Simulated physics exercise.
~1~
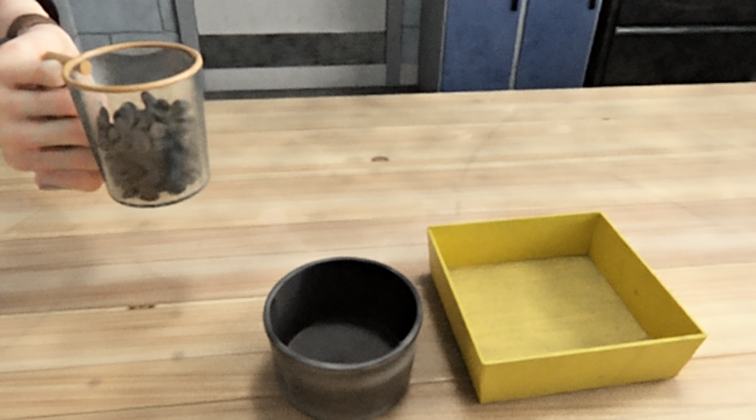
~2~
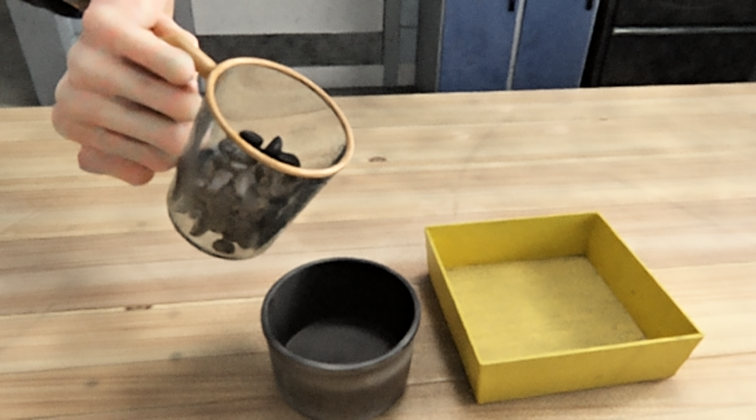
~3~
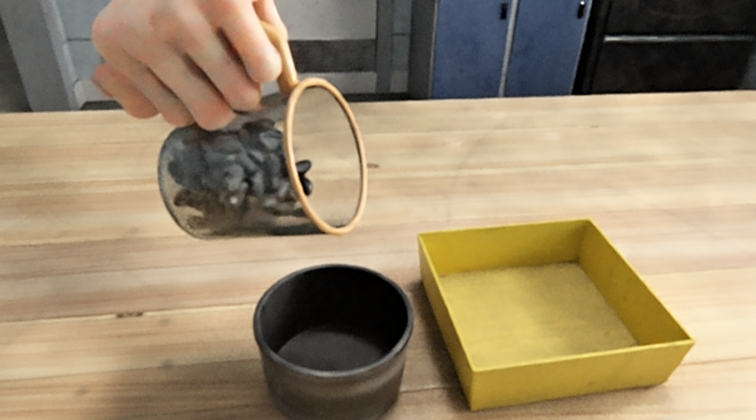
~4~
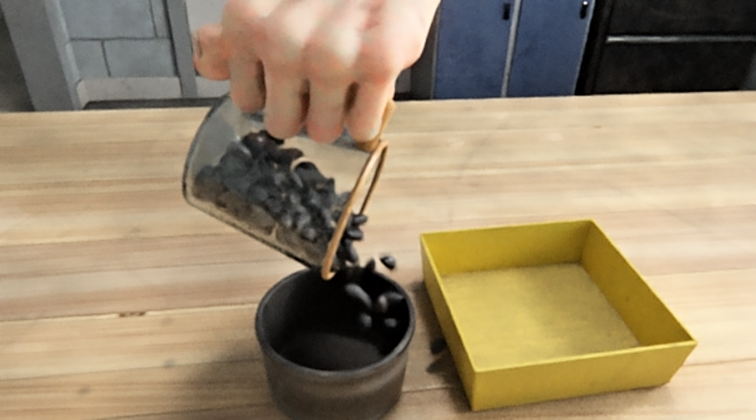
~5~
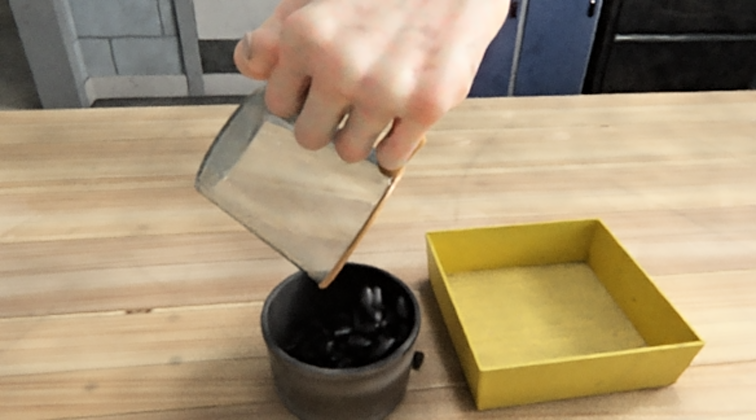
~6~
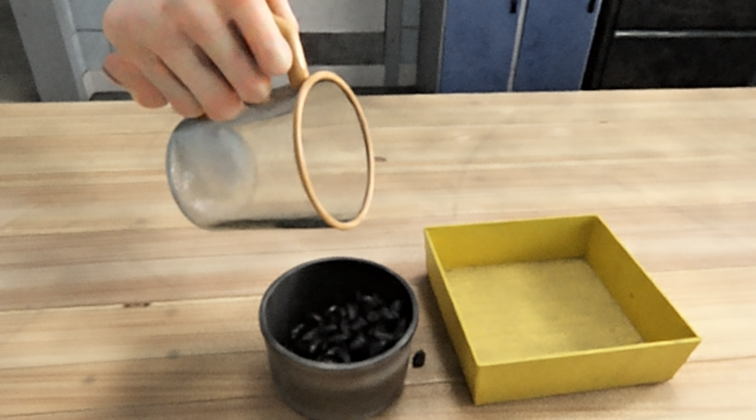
In the video, a hand tilts a clear cup of black beans above a black dish beside a yellow tin, pouring them into the dish. The emptied cup is then lifted back partway on its side, with one bean visible just outside the dish.
